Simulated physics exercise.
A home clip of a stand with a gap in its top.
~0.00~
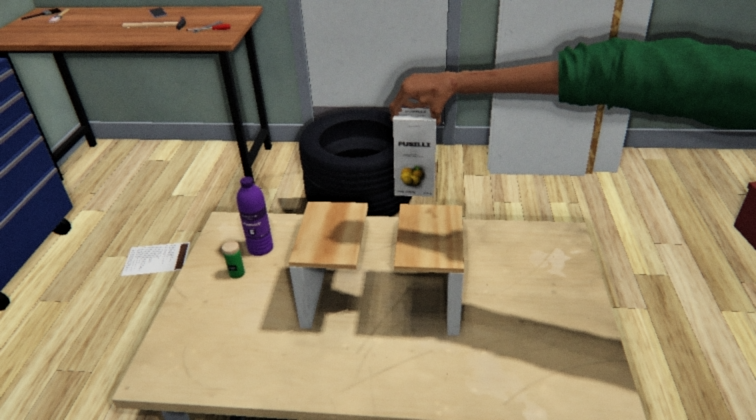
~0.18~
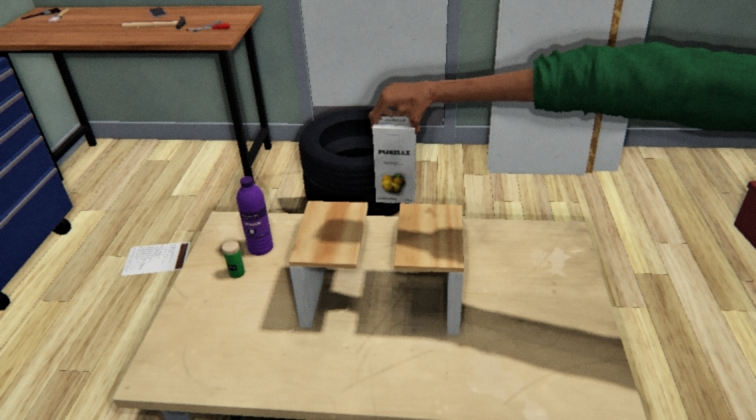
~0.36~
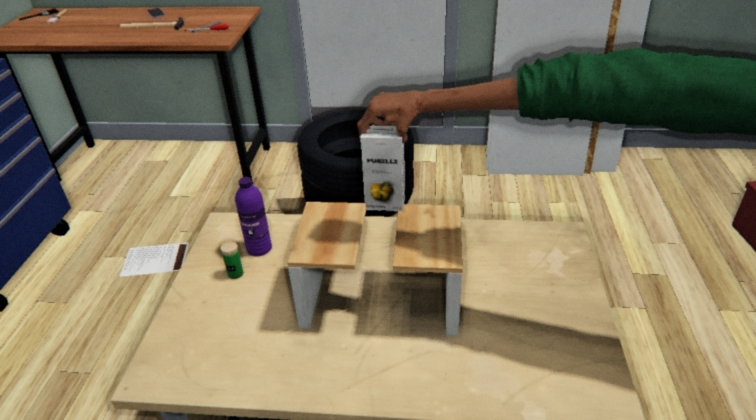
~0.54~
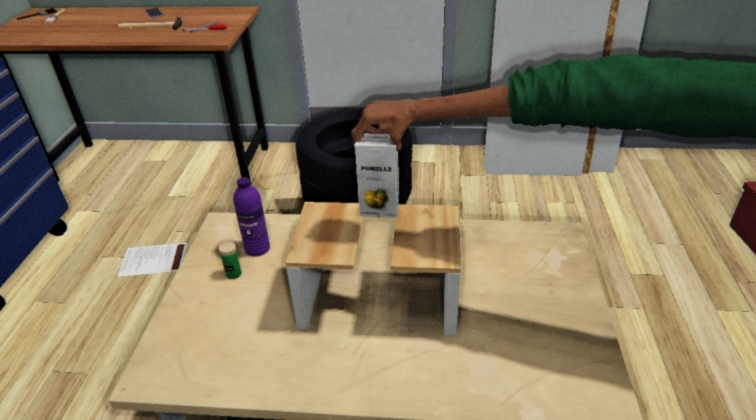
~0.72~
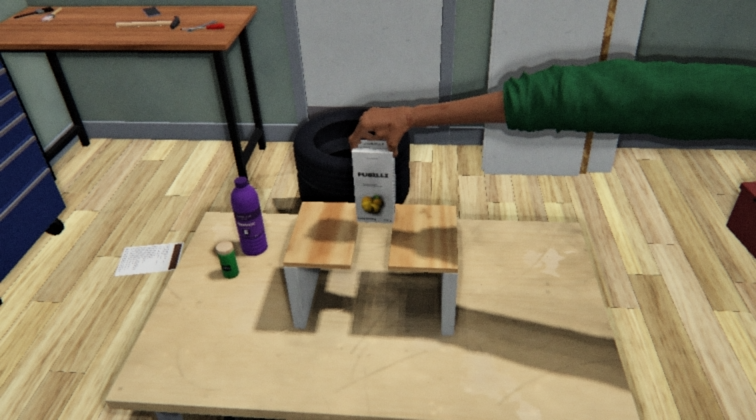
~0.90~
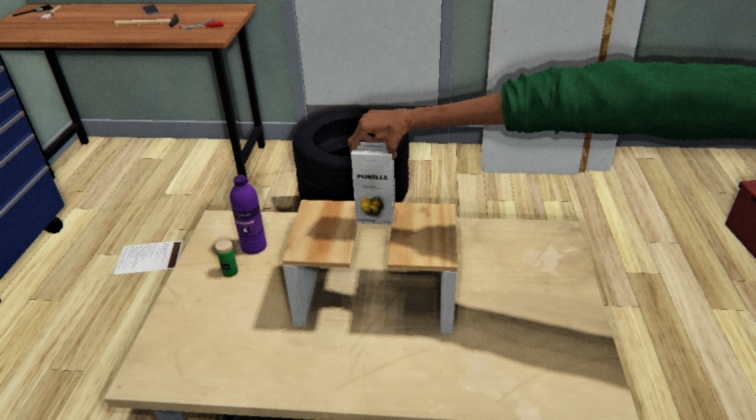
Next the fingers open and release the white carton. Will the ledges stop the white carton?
It lodges.
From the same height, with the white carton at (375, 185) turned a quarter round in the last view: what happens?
Then it goes down the gap.
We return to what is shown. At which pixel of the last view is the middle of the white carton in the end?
Near (338, 215).
After 1.10 s, white carton slid a little near (374, 199).
After 1.20 s, white carton tipped 25° from how it was near (361, 206).
After 1.30 s, white carton on its side near (352, 215).
After 1.40 s, white carton on its side near (340, 215).
At rest (1.9 s), tipped over on the stand or table, white carton; the other 2 in place. Seen from the same camera at the end, white carton near (338, 215). The carton stays on top.
